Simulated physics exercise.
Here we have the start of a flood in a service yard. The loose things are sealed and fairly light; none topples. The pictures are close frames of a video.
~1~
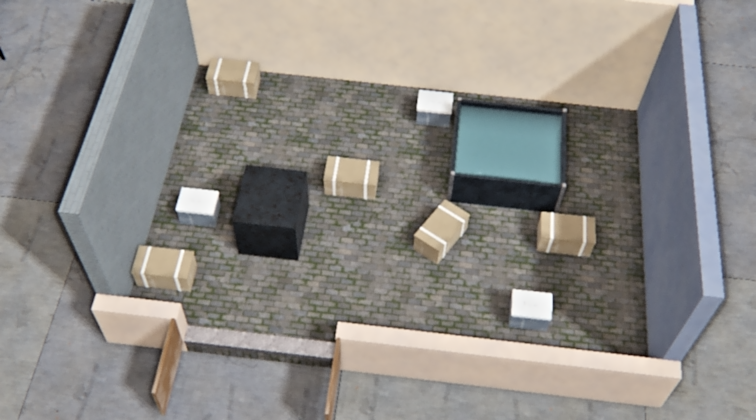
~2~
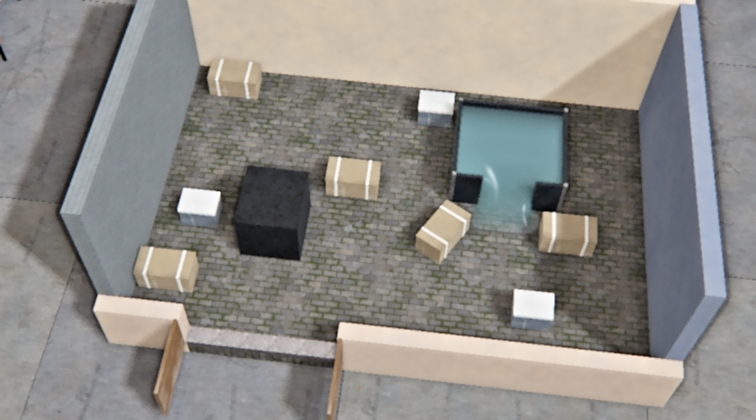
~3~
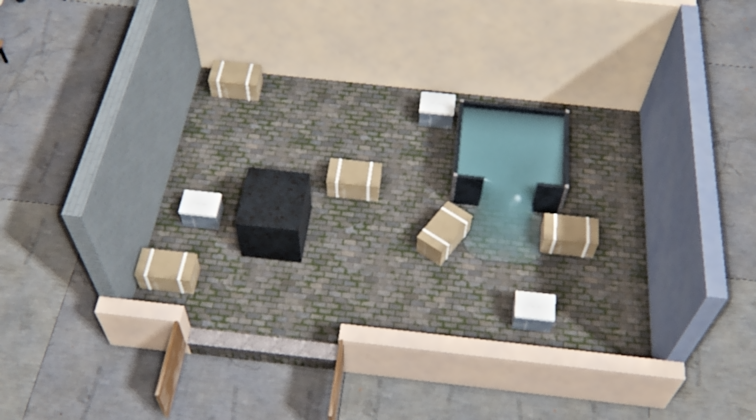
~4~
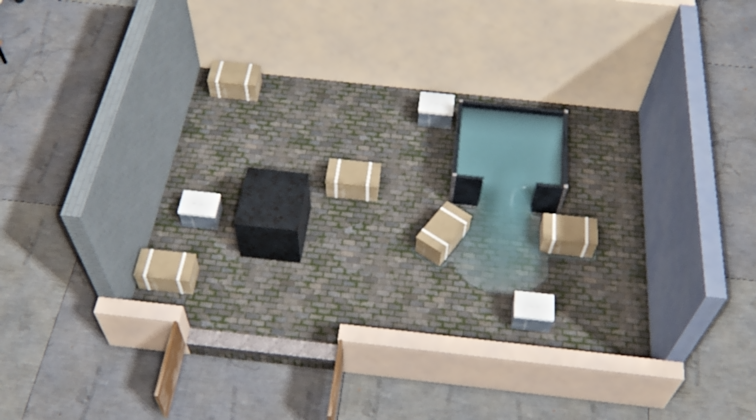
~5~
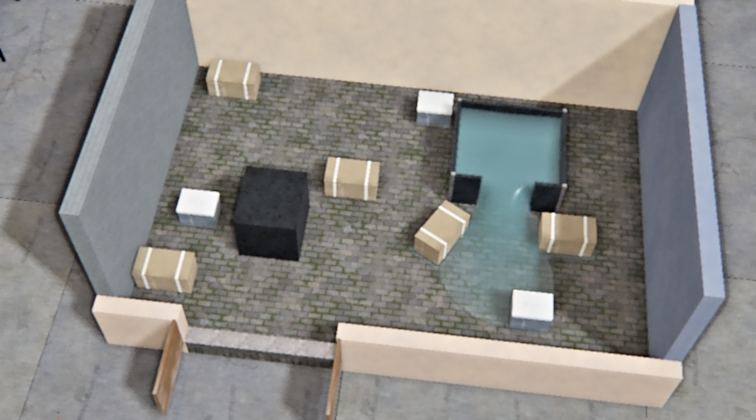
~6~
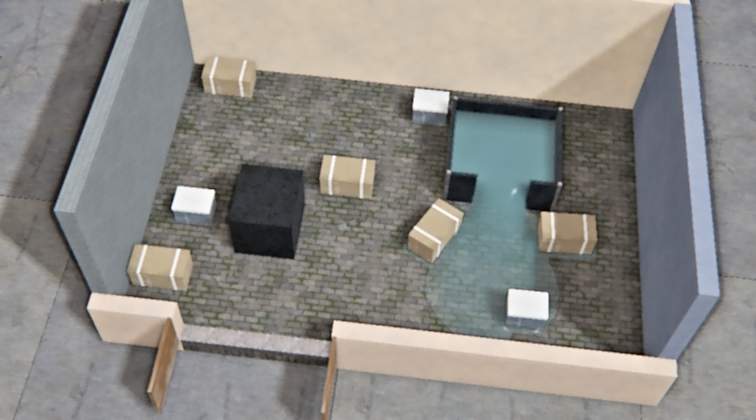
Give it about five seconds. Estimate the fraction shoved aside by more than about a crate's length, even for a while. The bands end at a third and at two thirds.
Share: Between one and two thirds.
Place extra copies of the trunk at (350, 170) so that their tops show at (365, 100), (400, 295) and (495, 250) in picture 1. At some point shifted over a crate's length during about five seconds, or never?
In that order: Less than that, moved that far, moved that far.
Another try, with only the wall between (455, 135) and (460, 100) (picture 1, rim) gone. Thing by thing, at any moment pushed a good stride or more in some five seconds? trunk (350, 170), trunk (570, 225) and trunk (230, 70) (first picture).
In turn: Yes, never so far, shifted that much.
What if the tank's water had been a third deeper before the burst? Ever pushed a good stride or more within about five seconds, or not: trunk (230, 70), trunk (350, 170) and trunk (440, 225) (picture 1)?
In turn: No, no, moved that far.
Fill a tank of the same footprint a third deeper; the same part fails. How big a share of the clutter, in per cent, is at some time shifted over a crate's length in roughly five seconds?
I make it 40 per cent.
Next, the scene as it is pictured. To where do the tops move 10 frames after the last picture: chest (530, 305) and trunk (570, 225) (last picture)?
Close to (593, 341) and (600, 229).
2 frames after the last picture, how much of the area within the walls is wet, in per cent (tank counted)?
Some 25 per cent.
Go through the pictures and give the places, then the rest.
In the first picture, a trunk at (568, 227) rests on the ground; a trunk at (442, 225), on the bottom; 0 of 8 have shifted.
In the second picture, a trunk at (570, 227), on the bottom; a trunk at (444, 225) rests on the ground; 0 of 8 have shifted.
In the third picture, a trunk at (571, 228), on the bottom; a trunk at (445, 226), on the bottom; 0 of 8 have shifted.
In the fourth picture, a trunk at (570, 229) rests on the ground; a trunk at (444, 226) rests on the ground; 0 of 8 have shifted.
In the fifth picture, a trunk at (569, 228), on the bottom; a trunk at (443, 225) rests on the ground; 0 of 8 have shifted.
In the sixth picture, a trunk at (569, 226) rests on the ground, close to its start; a trunk at (436, 224), on the bottom, close to its start; 1 of 8 have shifted.
A moment on, 0 of 8 are well off their spots; 0 afloat.
Next, 3 of 8 are well off their spots; 1 afloat.
Later, 3 of 8 are well off their spots; 1 afloat.
In the end, 3 of 8 are well off their spots, and 3 have been at some point; 2 afloat.
